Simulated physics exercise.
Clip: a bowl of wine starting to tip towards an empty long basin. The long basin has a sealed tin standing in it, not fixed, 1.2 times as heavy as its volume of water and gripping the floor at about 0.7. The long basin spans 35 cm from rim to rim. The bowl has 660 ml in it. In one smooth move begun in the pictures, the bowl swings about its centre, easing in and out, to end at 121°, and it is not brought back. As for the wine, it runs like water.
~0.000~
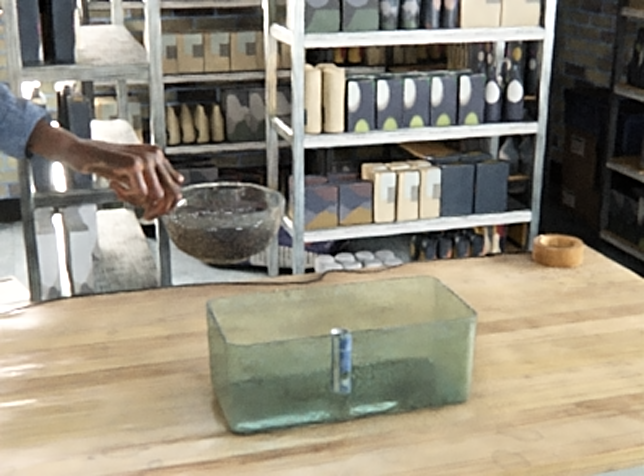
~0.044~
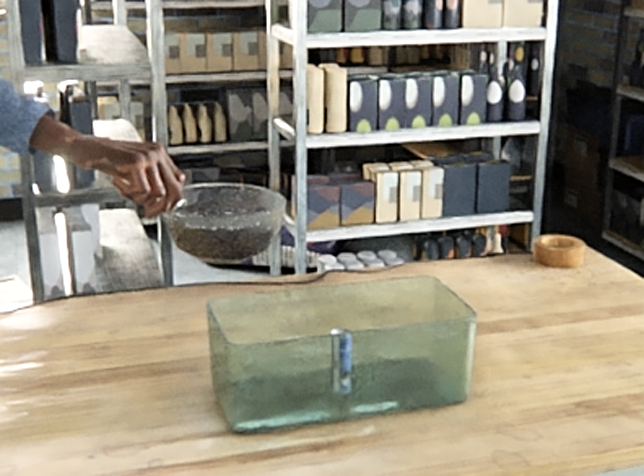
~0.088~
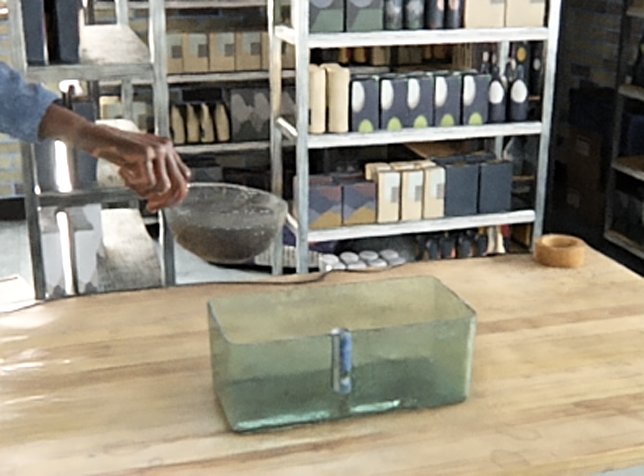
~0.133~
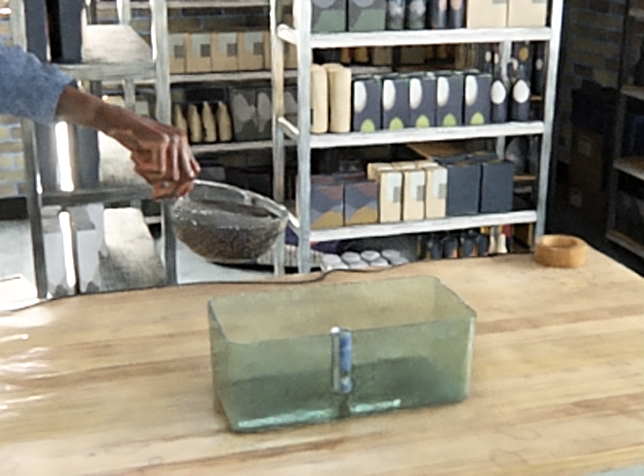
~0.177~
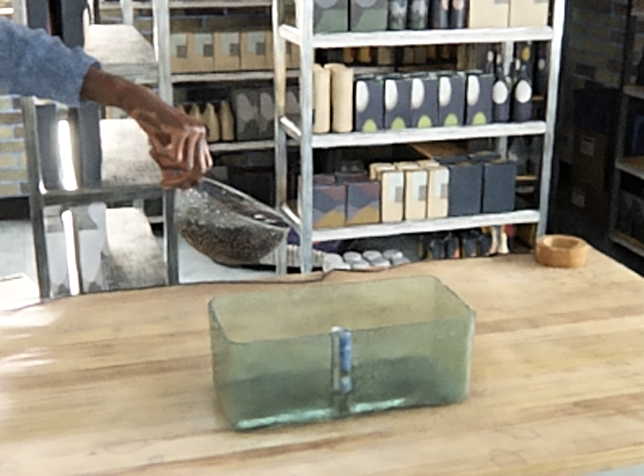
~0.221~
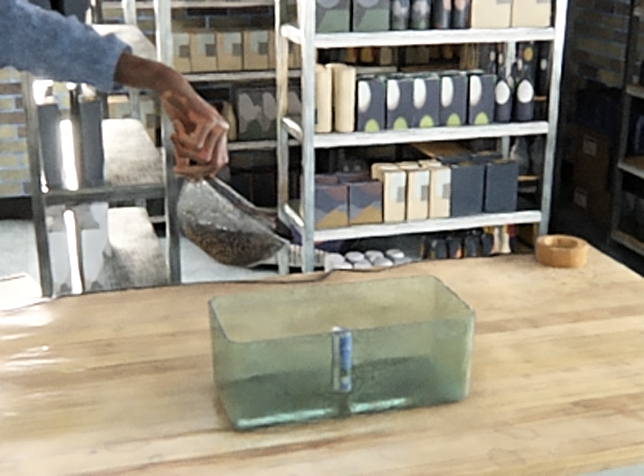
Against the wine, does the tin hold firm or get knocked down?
It will tip.
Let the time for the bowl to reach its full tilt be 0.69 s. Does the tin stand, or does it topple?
In that case the tin overturns.
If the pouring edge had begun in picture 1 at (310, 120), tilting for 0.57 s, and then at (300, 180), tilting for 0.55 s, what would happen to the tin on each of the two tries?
Run one: It does not tip. Run two: It tumbles.
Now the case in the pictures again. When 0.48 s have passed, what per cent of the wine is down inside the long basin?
Near 74 in a hundred.
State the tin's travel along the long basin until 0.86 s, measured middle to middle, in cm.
Estimate: Around 8 cm.
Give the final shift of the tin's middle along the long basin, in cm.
In the end the tin's centre has shifted about 8.0 centimetres.
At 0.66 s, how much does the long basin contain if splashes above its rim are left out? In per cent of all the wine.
I'd say roughly 98 in a hundred of it.
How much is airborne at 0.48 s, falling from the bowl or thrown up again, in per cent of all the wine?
Estimate: Some 24 % of the total.
After 0.48 s the tilt is 113° and 3 per cent is still to pour; the tin stands where it began.
After 0.66 s the tilt is 121° and 0 per cent is still to pour; the tin leans 37°.
After 0.86 s the tilt is 121° and 0 per cent is still to pour; the tin lies on its side.
After 1.07 s the tilt is 121° and 0 per cent is still to pour; the tin lies on its side.
In the end the tin lies on its side.
